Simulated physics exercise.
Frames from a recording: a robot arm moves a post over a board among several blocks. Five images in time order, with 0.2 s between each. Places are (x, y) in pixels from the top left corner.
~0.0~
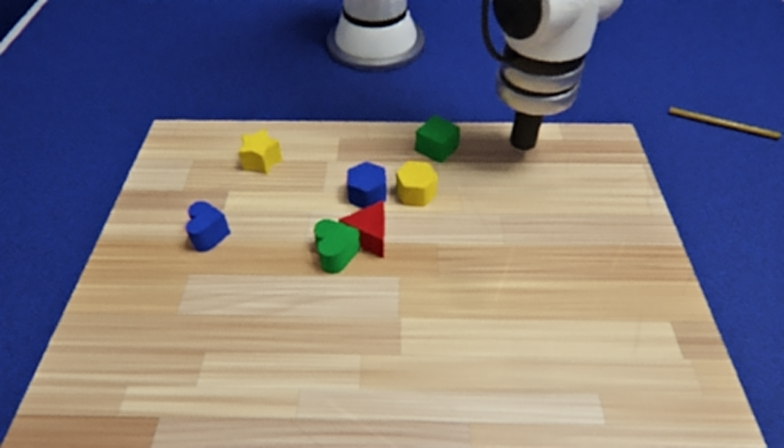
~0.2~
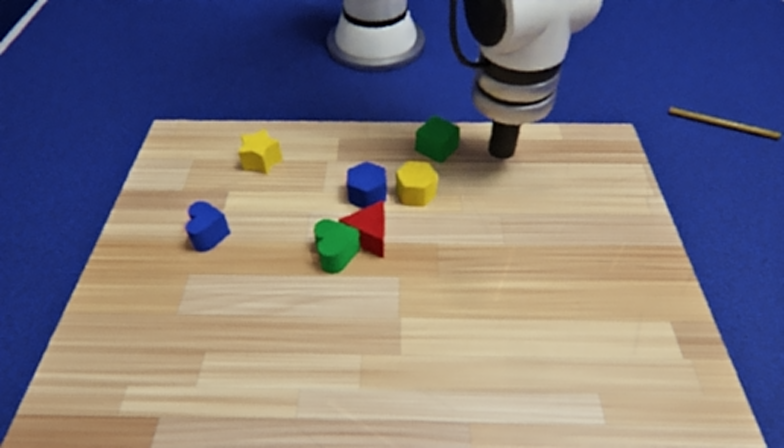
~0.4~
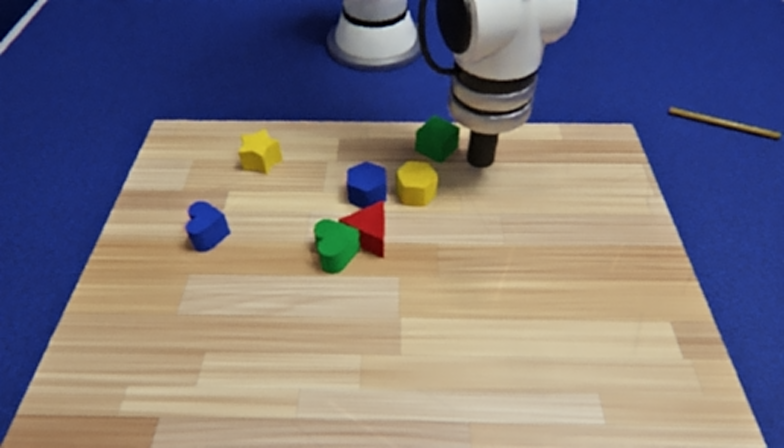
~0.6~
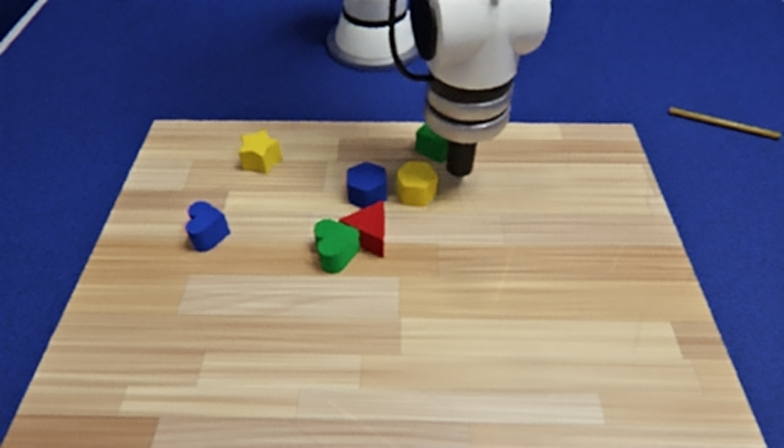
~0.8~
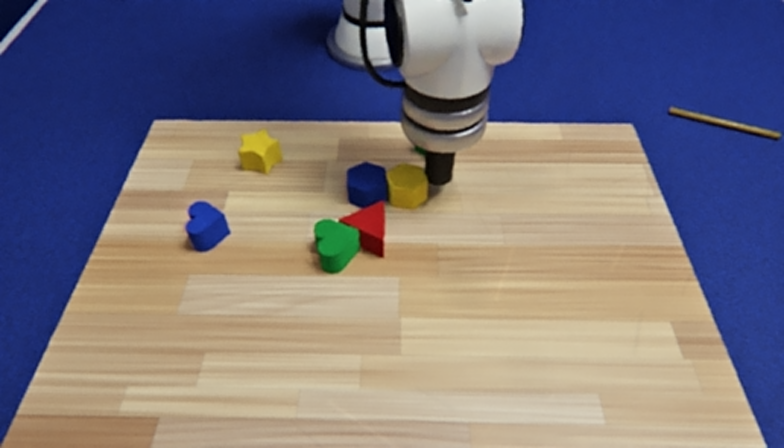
At the start, a robot arm holds a dark post near the top right of a wooden board scattered with colourful blocks. The post moves left and slightly downward past the green block while the blocks stay still, then nudges the yellow hexagonal block slightly left, against the blue hexagonal one.
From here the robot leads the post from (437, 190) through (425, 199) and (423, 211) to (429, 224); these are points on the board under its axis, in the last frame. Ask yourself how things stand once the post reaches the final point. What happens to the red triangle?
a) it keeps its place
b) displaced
Option a.
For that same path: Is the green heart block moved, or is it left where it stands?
At the end of the path, the green heart block remains in its old spot.
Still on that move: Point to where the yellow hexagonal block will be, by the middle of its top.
Its top centre lands on (388, 185).
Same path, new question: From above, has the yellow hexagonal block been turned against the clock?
No, that is not what happens.
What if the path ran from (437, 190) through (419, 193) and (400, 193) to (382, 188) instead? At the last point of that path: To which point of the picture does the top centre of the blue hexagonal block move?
Its top centre lands on (310, 178).
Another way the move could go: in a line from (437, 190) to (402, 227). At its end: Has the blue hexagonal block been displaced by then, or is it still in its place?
The result: It moves.
On the path given first. Halfway along, post (422, 191); blue hexagonal block (351, 176); yellow hexagonal block (389, 184), turned 25° clockwise.
At the end, post (430, 210); green heart block still; blue hexagonal block (351, 176); red triangle still; yellow hexagonal block (388, 185), turned 25° clockwise.
